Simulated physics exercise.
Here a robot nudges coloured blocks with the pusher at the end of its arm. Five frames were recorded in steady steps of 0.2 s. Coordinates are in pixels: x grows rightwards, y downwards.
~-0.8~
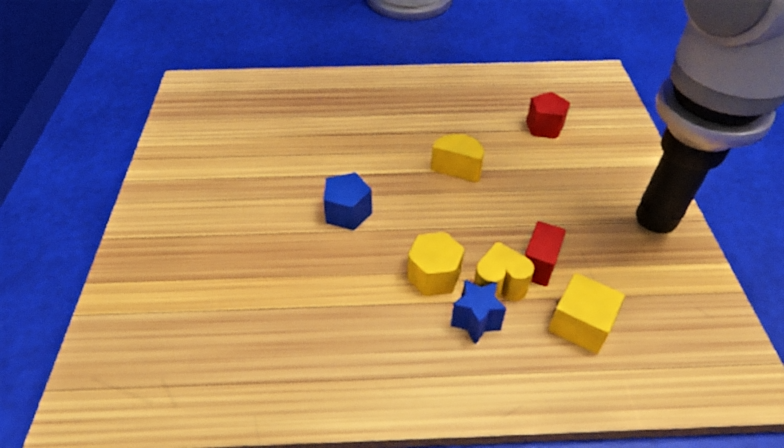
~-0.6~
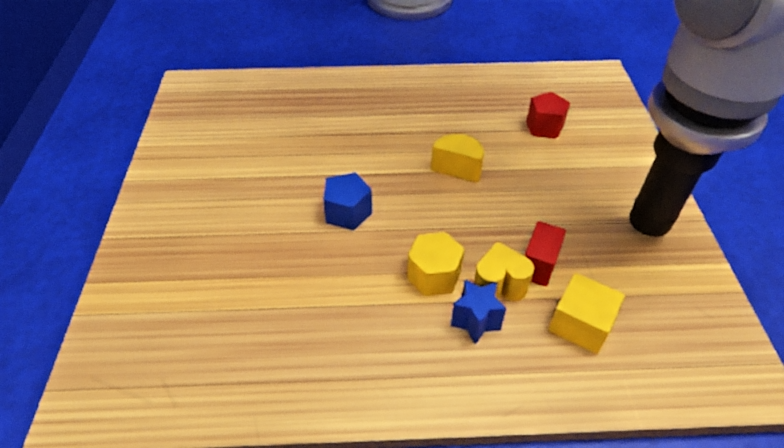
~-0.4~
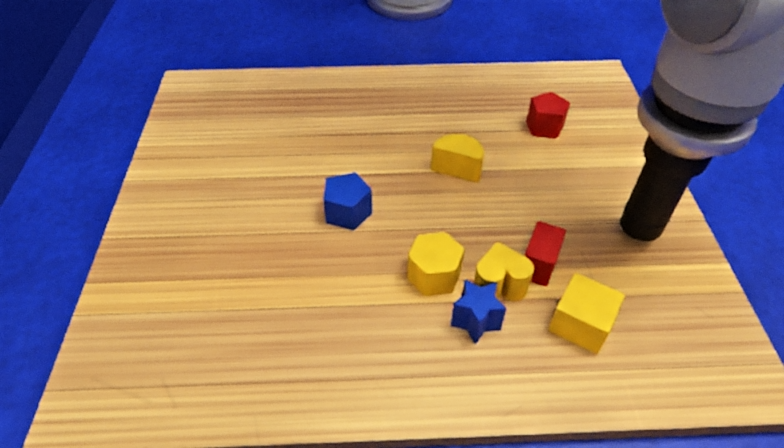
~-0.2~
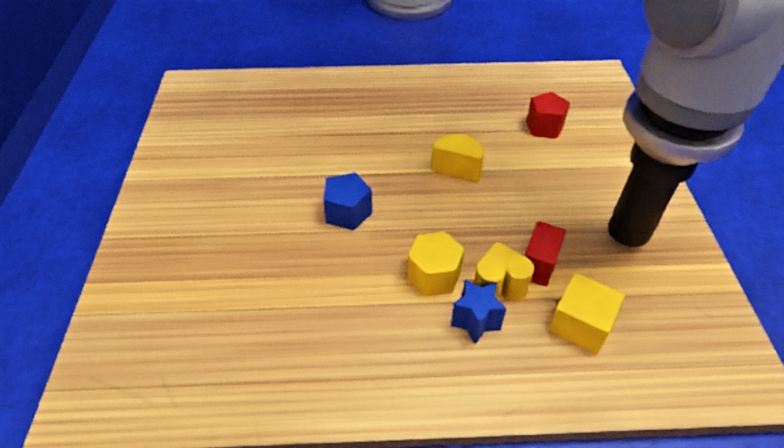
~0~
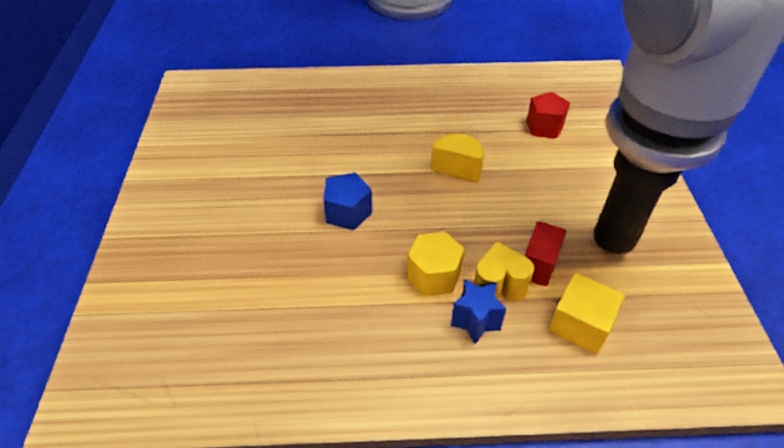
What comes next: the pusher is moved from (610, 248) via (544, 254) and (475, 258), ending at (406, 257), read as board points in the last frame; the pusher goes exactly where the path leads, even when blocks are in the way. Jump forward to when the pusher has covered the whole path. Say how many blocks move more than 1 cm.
I expect three or more blocks to be moved by more than 1 cm.
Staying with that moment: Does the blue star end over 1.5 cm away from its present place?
Yes, that is how it ends up.
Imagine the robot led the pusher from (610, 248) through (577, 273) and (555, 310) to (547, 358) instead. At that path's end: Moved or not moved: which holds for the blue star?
That block will keep its spot.
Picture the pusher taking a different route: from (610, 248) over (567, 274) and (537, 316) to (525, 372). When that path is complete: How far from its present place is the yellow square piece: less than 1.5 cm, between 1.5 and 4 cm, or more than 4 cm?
The 1.5 to 4 cm band.
On the path given first. One third of the way, pusher at (544, 245); yellow heart-shaped block at (500, 270), turned 15° clockwise; red rectangle at (518, 245), turned 60° anticlockwise.
Two thirds of the way, pusher at (475, 248); yellow hexagonal block at (397, 264), turned 15° clockwise; blue star at (464, 323), turned 45° anticlockwise; yellow heart-shaped block at (453, 289), turned 15° anticlockwise; red rectangle at (452, 257), turned 90° anticlockwise.
At the end, pusher at (406, 248); yellow hexagonal block at (383, 270), turned 40° clockwise; blue star at (465, 328), turned 55° anticlockwise; yellow heart-shaped block at (446, 296), turned 30° anticlockwise; red rectangle at (435, 264), turned 115° anticlockwise.
